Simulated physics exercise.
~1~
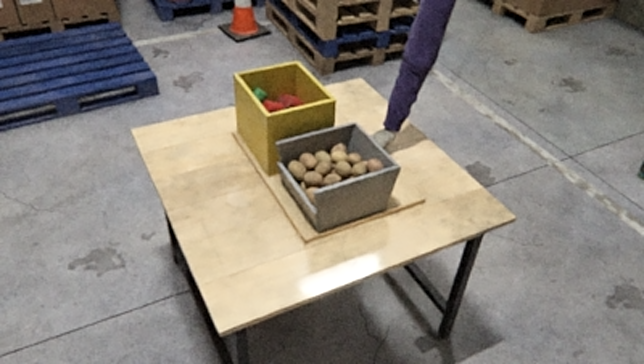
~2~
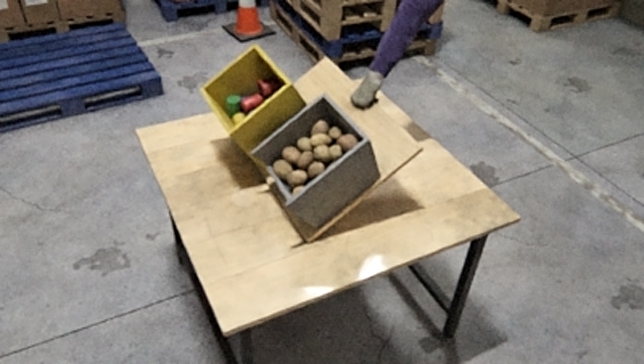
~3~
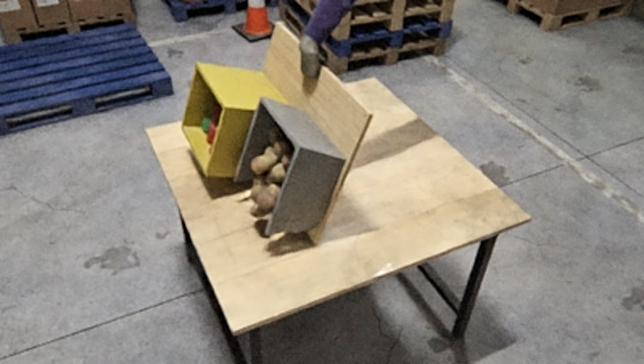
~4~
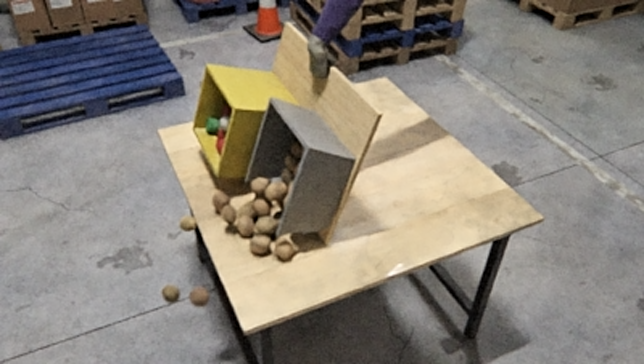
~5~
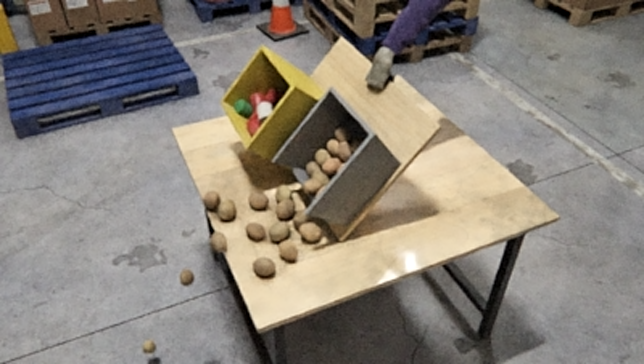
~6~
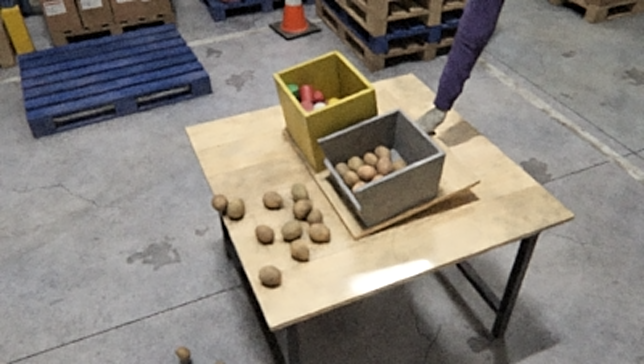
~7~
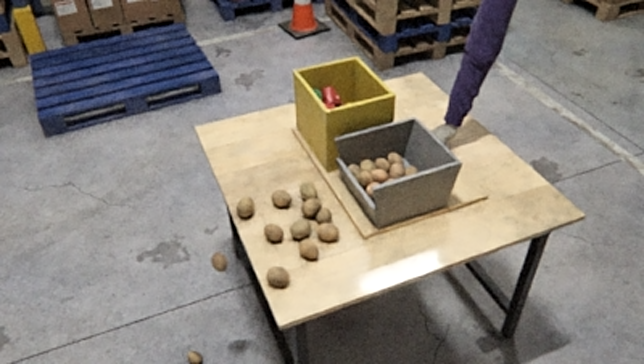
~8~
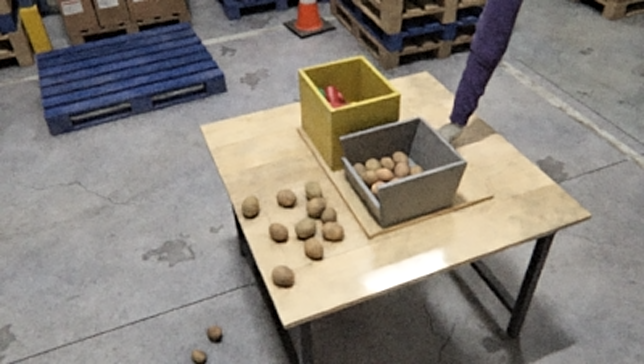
Gloved hand tilting a board with two crates leftward, brown goods tumbling from the grey crate, then lowering it flat again.
